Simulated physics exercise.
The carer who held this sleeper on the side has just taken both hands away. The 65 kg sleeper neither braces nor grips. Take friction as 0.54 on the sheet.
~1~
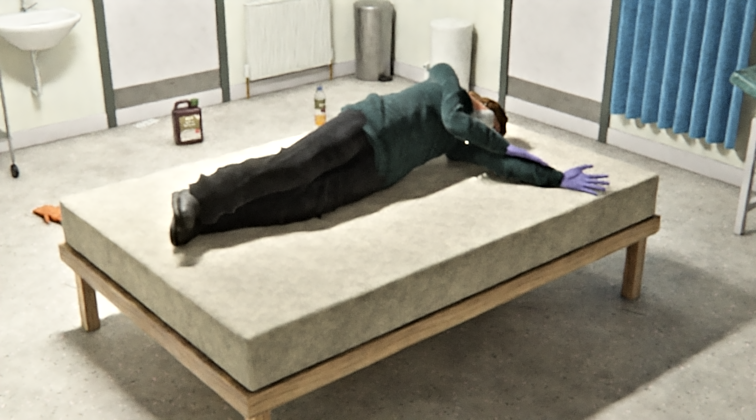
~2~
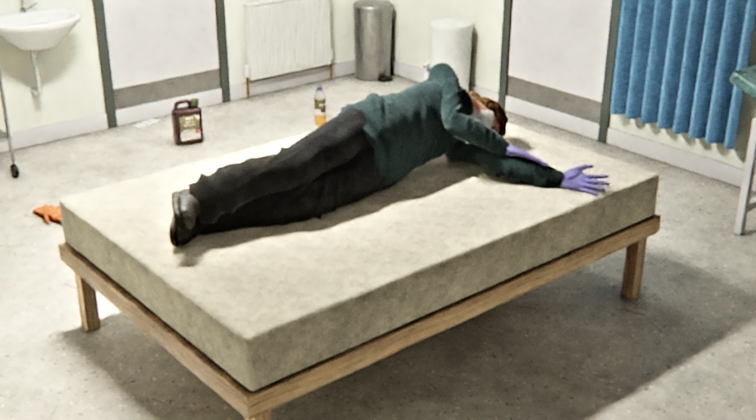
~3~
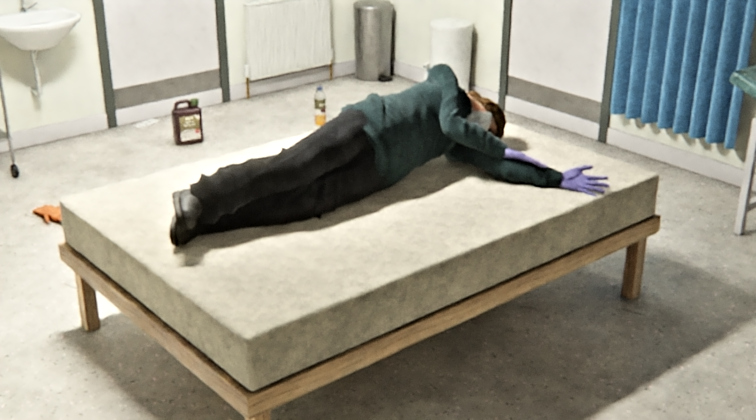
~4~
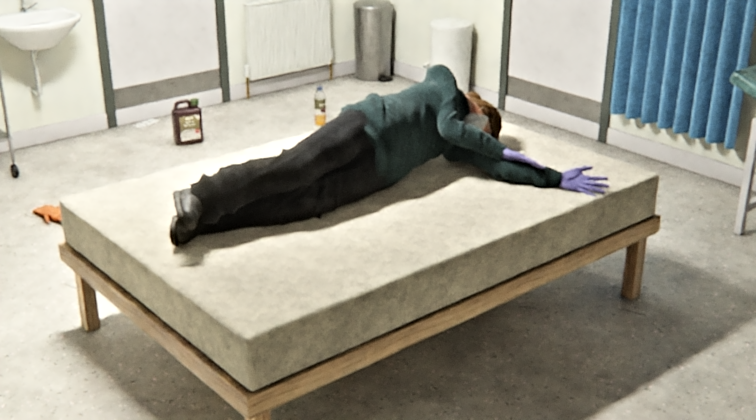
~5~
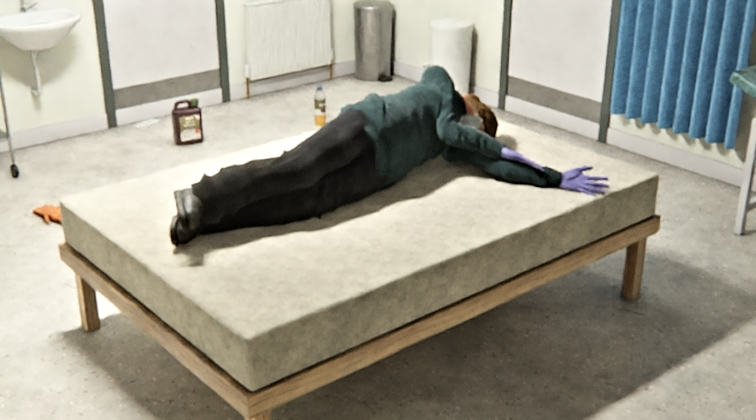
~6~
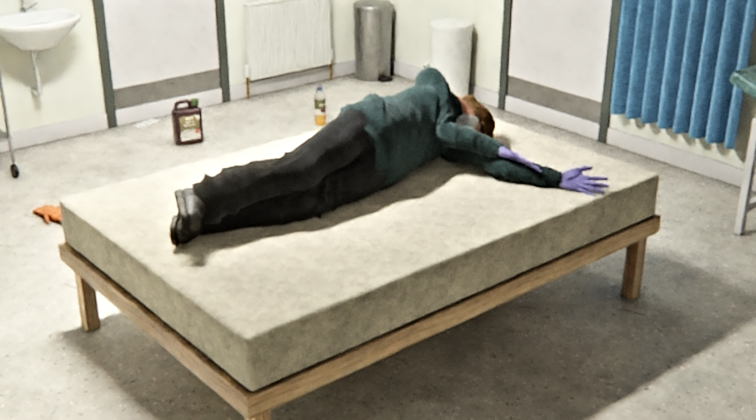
A person lying on a bare mattress rolls slightly forward, face turning down toward it.
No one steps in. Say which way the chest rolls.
The chest sinks back.
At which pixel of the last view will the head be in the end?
Around (439, 119).
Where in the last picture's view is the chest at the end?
At about (397, 128).
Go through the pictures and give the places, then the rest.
Chest (441, 112); turn of the shoulders 80°, in the first picture.
Chest (441, 113); turn of the shoulders 80°, in the second picture.
Chest (440, 113); turn of the shoulders 80°, in the third picture.
Chest (438, 113); turn of the shoulders 80°, in the fourth picture.
Chest (435, 115); turn of the shoulders 75°, in the fifth picture.
Chest (432, 116); turn of the shoulders 70°, in the sixth picture.
Then, 0.20 s after the last picture the chest is turned 60° from lying flat on the back, near (422, 120) in the last picture's view.
Then, 0.60 s after the last picture the chest is turned 45° from lying flat on the back, near (411, 122) in the last picture's view.
Then, 1.20 s after the last picture the chest is turned 20° from lying flat on the back, near (397, 128) in the last picture's view.
At rest, chest sinks back.
